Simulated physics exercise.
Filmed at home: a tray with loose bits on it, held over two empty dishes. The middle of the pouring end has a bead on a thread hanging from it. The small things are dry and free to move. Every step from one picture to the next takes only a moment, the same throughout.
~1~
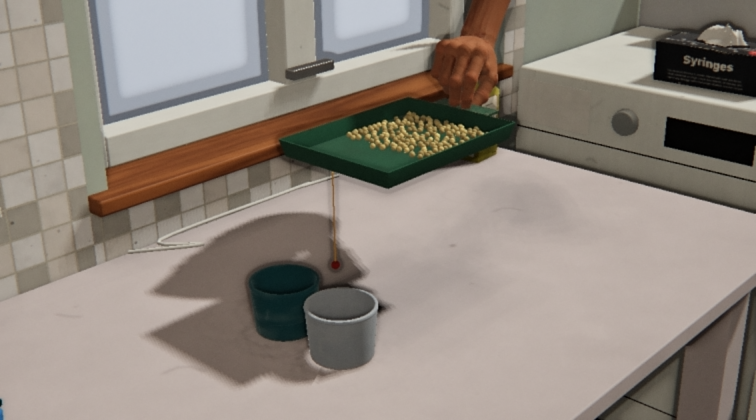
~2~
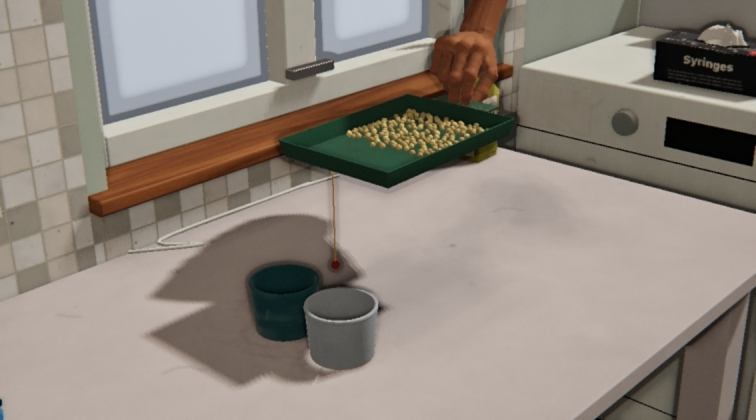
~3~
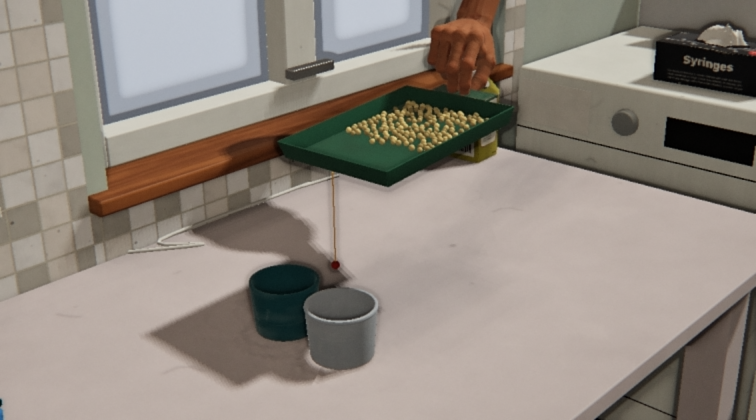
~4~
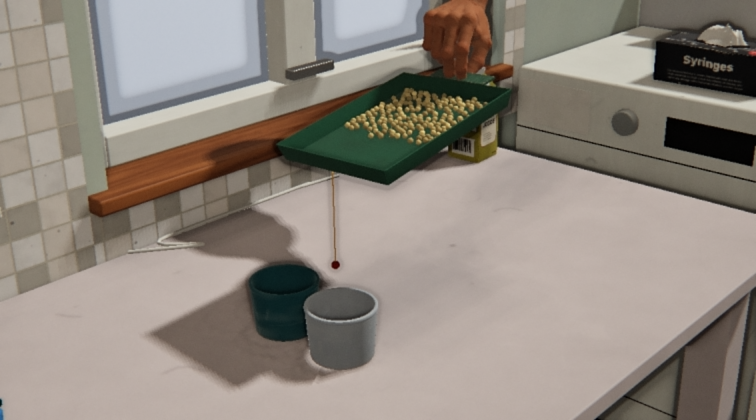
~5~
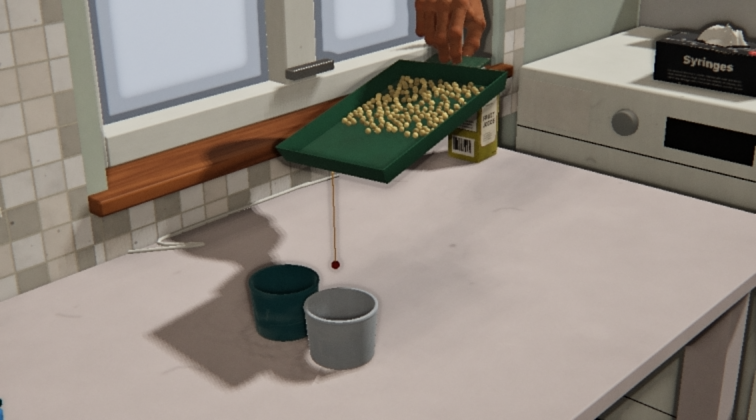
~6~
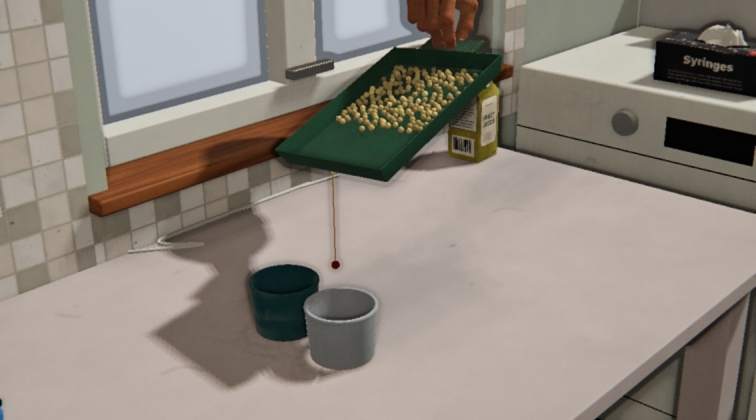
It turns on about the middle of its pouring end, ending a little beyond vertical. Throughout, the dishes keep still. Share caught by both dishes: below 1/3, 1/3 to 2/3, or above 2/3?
1/3 to 2/3.
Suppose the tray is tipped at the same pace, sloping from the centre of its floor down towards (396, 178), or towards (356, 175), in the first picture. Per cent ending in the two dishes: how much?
Lab note: Try 1 = 10 %, try 2 = 60 %.
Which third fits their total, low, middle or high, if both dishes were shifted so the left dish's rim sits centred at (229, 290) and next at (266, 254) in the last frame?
Position 1 - under a third; position 2 - between a third and two thirds.
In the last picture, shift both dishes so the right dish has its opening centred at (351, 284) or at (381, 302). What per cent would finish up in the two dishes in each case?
Close to 60 in a hundred, then close to 10 in a hundred.
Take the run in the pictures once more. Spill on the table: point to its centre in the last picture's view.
Near (230, 308).
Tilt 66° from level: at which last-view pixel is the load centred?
Load centre: Approx. (298, 167).
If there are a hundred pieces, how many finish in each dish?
Around 50 in a hundred in the left dish and around 0 in a hundred in the right dish.
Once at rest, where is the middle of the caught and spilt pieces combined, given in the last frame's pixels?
The centre ends up roughly at (272, 317).
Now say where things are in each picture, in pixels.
The first picture shows corners of the pouring end near (285, 139) and (388, 170), level; middle of the load near (422, 137), soya beans; left dish near (260, 311); right dish near (316, 337); bead on its thread near (336, 265).
The second picture shows corners of the pouring end near (285, 139) and (388, 170), level; middle of the load near (422, 134).
The third picture shows corners of the pouring end near (284, 141) and (387, 169), tipped barely, lowest at the left corner; middle of the load near (422, 127).
The fourth picture shows corners of the pouring end near (283, 143) and (385, 168), tipped a little, lowest at the left corner; middle of the load near (420, 117).
The fifth picture shows corners of the pouring end near (282, 145) and (383, 167), tipped clearly, lowest at the left corner; middle of the load near (411, 108).
The sixth picture shows corners of the pouring end near (281, 148) and (381, 166), tipped clearly, lowest at the left corner; middle of the load near (405, 101), all but a few on the move; left dish near (260, 311); right dish near (316, 337).
Shortly afterwards, tray tipped steeply; near two thirds on the tray; only a few in the left dish; only a few outside both; near a third in the air.
Next, tray tipped past a quarter turn; near a quarter on the tray; near a third in the left dish; near a quarter outside both; near a quarter in the air.
Some moments later, tray tipped past a quarter turn; near half in the left dish; near half outside both.
In the end, tray tipped past a quarter turn; none at all in the right dish; near half in the left dish; near half outside both.
